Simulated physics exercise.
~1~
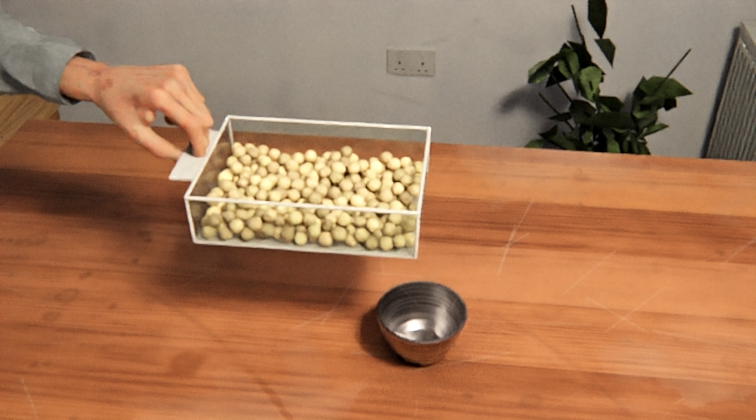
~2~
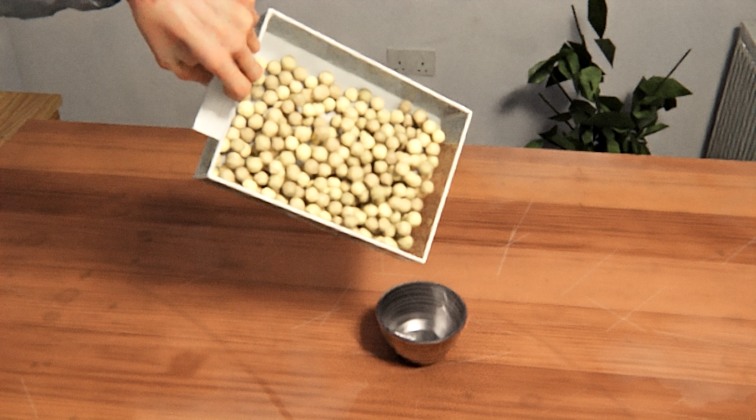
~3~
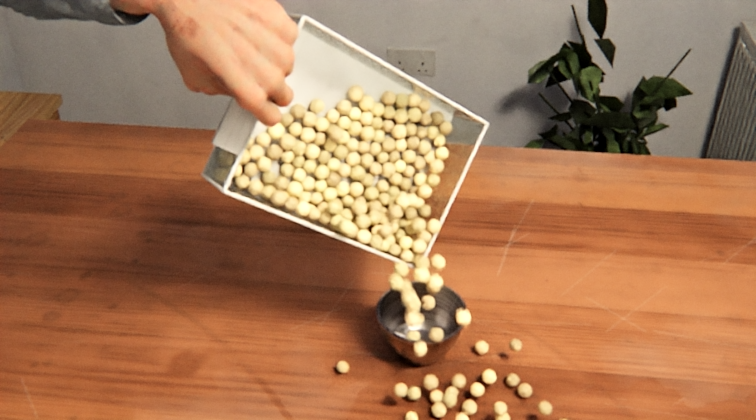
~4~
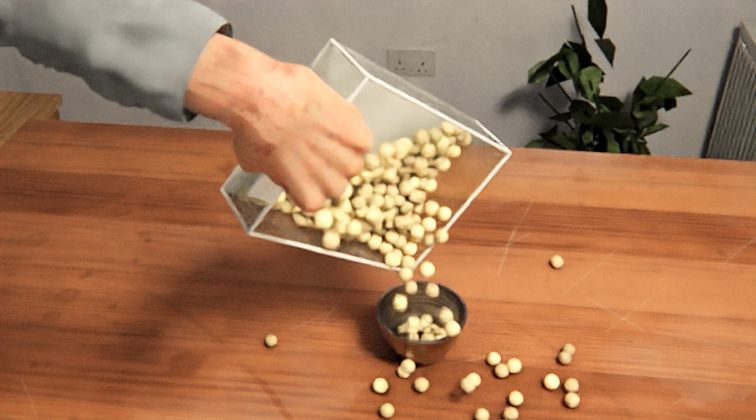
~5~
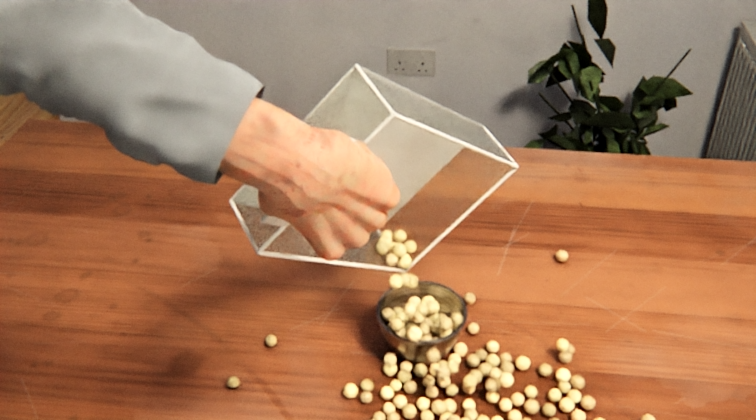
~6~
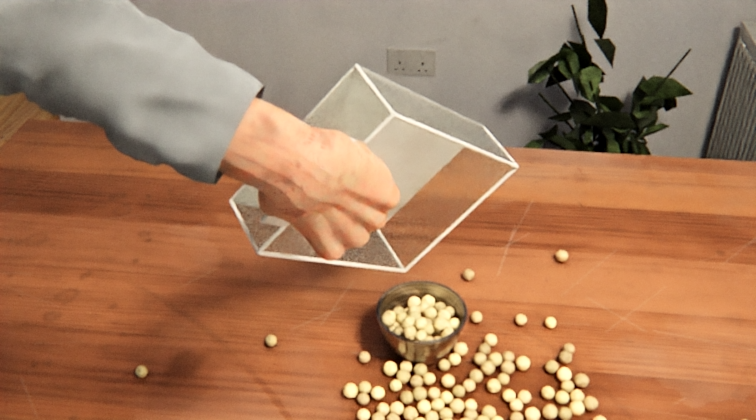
Hand tilting a clear tray of pale round nuts over a small metal bowl, filling it while most scatter across the wooden table.
